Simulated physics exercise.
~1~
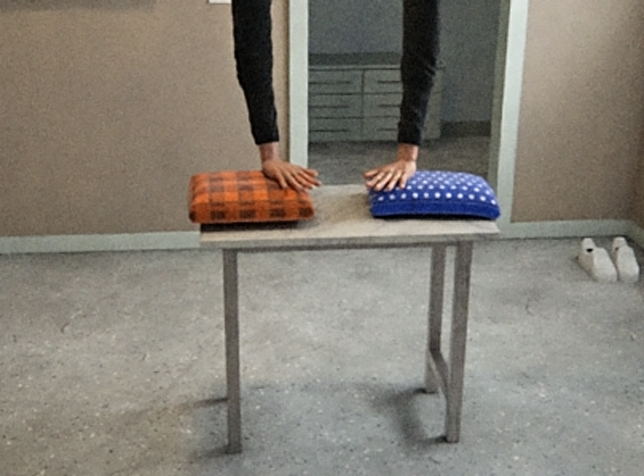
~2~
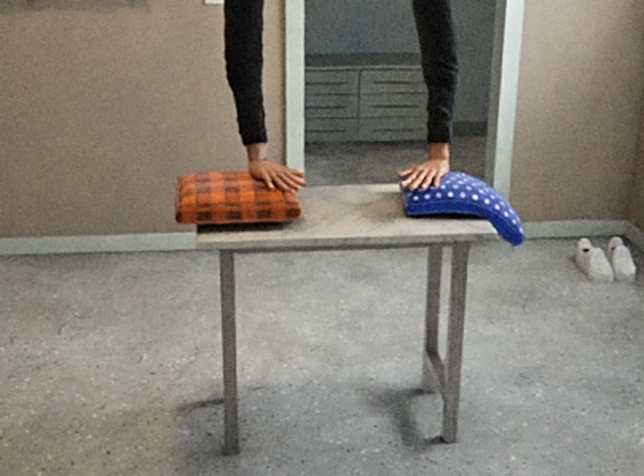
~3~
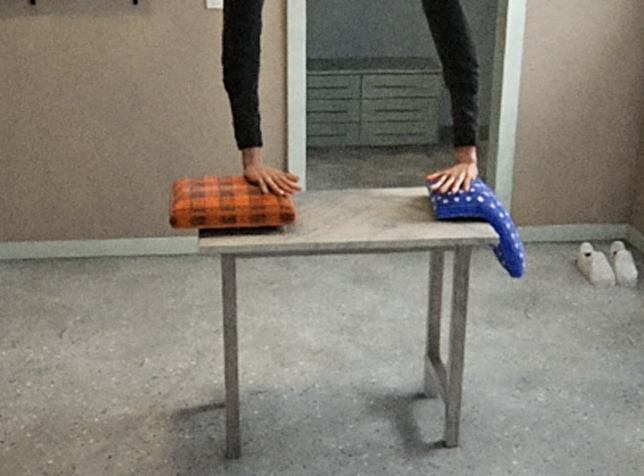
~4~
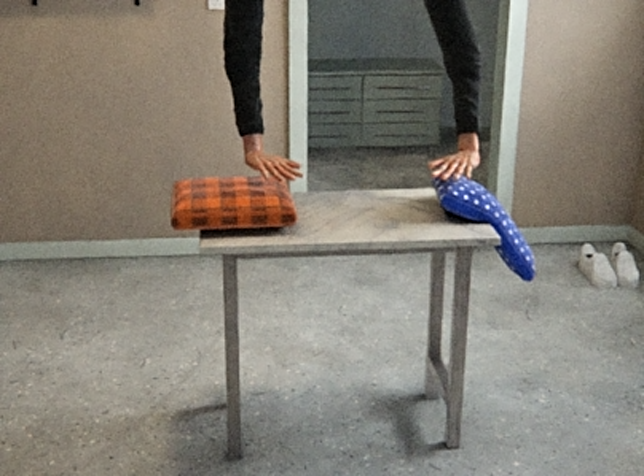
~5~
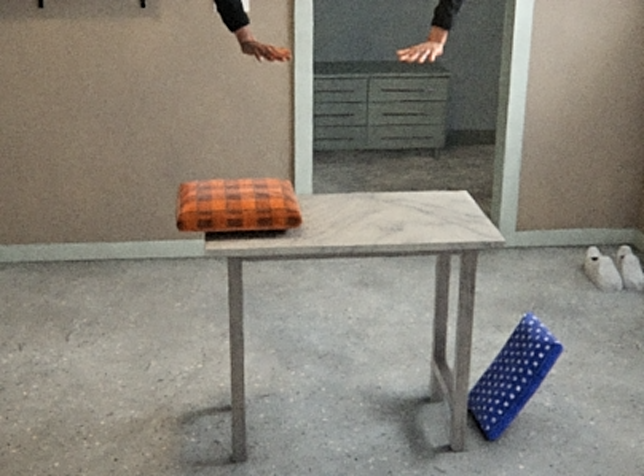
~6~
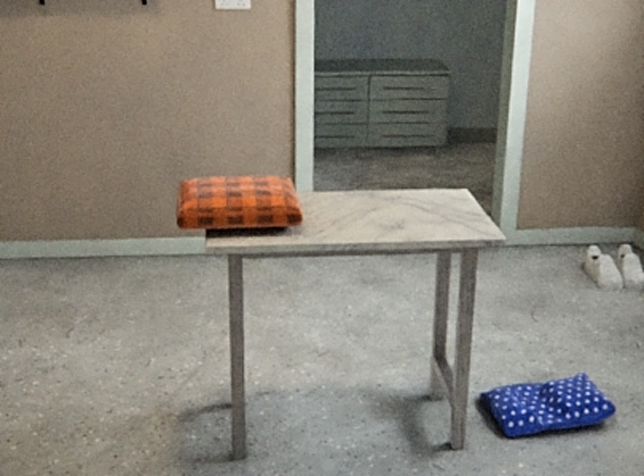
Blue polka-dot pillow slumping off a small table's right end onto the floor after two hands slide cushions outward, orange one staying.
